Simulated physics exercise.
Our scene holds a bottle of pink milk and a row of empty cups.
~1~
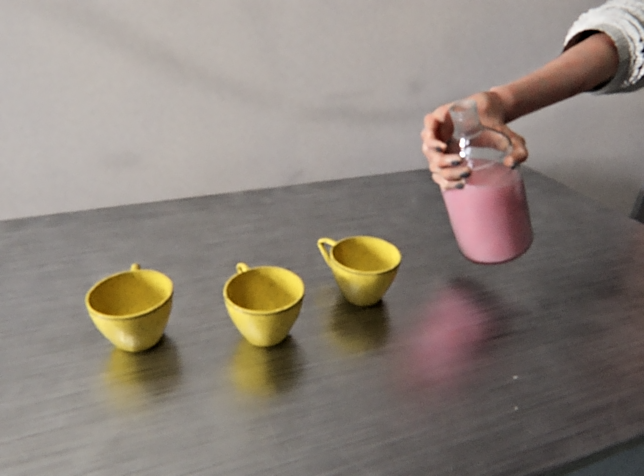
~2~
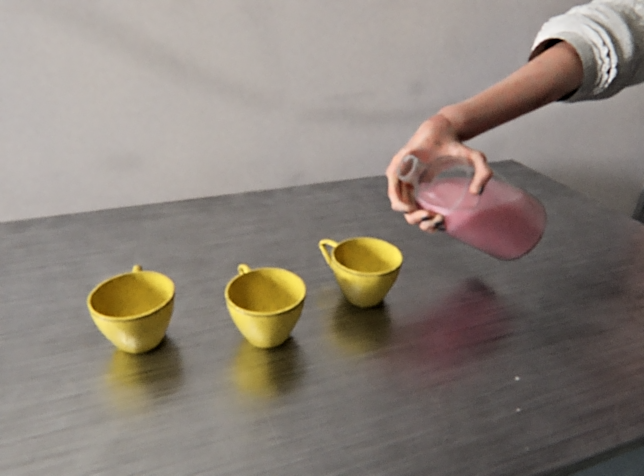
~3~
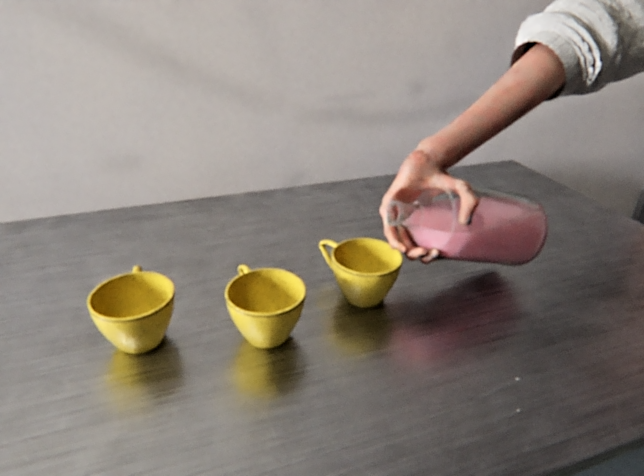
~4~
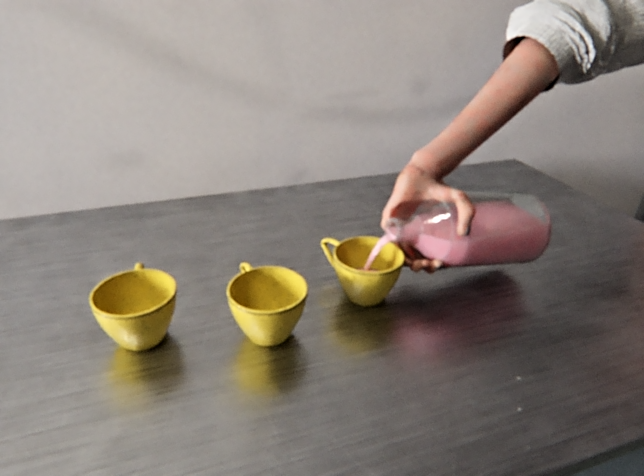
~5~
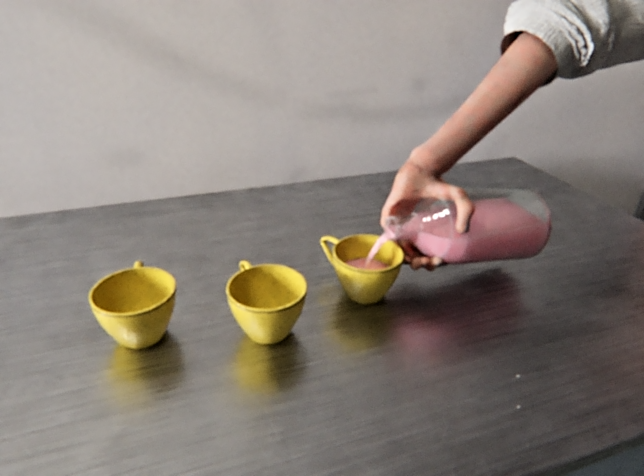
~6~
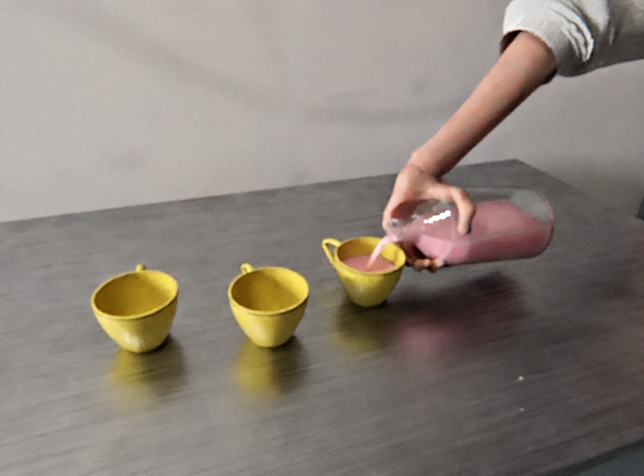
A hand lowers and tilts a bottle, pouring pink milk into the rightmost yellow cup.
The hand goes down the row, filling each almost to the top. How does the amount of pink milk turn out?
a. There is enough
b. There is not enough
The answer is a.
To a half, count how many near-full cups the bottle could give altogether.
I'd say around 4.0.
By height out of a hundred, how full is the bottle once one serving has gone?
Roughly 40 %.
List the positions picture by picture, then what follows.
The first picture shows the hand lifts the bottle; bottle (479, 178) tipped 25° with all of its load; three cups, the last at (135, 313).
In the second picture, the bottle is brought over; bottle (462, 199) tipped 60° with all of its load; the first is empty.
In the third picture, the bottle is brought over; bottle (458, 222) tipped 75° with all of its load; three cups, the last at (136, 315).
In the fourth picture, a stream runs into the first cup; bottle (459, 229) tipped 80° with nearly all of its load; the first is about a quarter full.
In the fifth picture, a stream runs into the first cup; bottle (459, 226) tipped 85° with nearly all of its load; three cups, the last at (138, 310).
In the sixth picture, a stream runs into the first cup; bottle (461, 227) tipped 85° with nearly all of its load; the first is about two thirds full.
Soon after, the first is about three quarters full.
Later, the first is done and the bottle has about three quarters of its load.
In the end, all three are full and about a quarter of the pink milk is over.
